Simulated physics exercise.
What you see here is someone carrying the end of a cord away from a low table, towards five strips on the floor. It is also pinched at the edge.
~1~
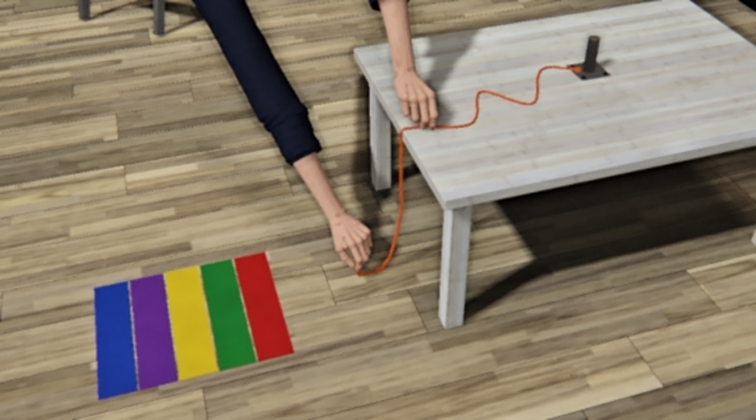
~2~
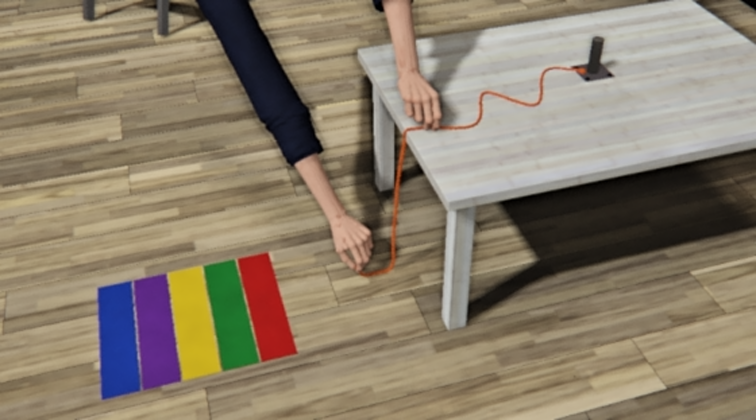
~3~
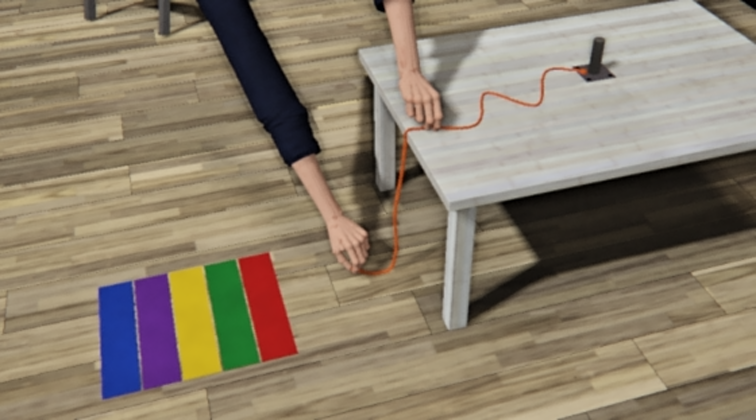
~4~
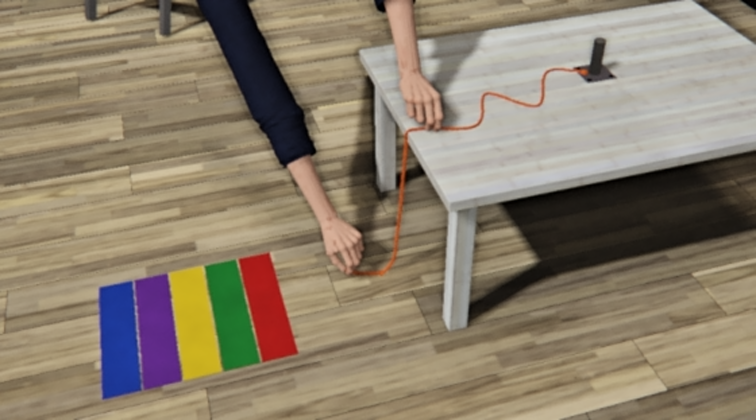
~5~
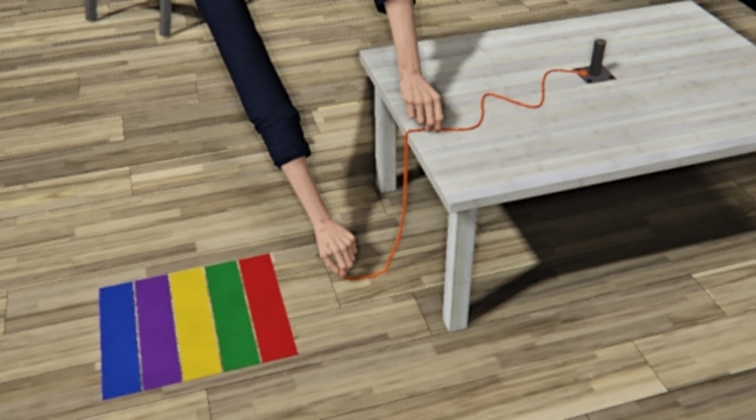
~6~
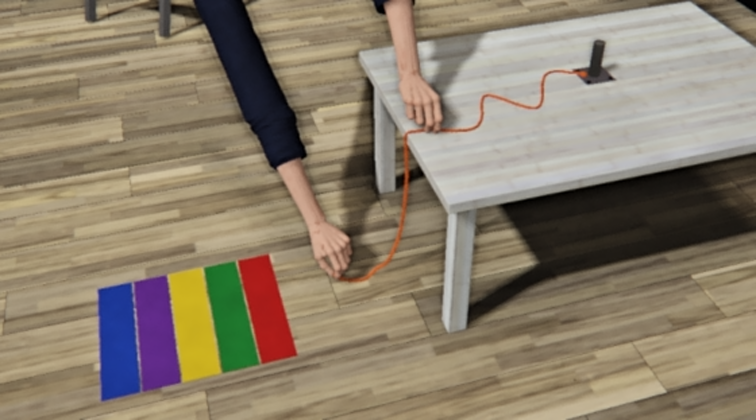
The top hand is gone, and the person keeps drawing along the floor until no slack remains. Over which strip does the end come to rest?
Over the purple strip.
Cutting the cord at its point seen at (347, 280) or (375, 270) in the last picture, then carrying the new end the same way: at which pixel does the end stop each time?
Roughly (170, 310), then roughly (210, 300).
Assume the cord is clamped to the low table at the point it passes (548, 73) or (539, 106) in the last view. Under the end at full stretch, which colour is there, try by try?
Try 1: Purple; try 2: Yellow.
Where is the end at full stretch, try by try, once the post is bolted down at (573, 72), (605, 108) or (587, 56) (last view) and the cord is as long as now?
Close to (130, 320), (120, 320) and (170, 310) in that order.
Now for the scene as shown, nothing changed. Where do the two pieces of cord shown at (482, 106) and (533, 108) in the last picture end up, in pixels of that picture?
At (427, 122) for the first, at (490, 104) for the second.
Soon after, end near (219, 299); over green.
Then, end near (176, 309); over yellow.
At full stretch, end near (150, 314); over purple. It gets as far as the purple strip.
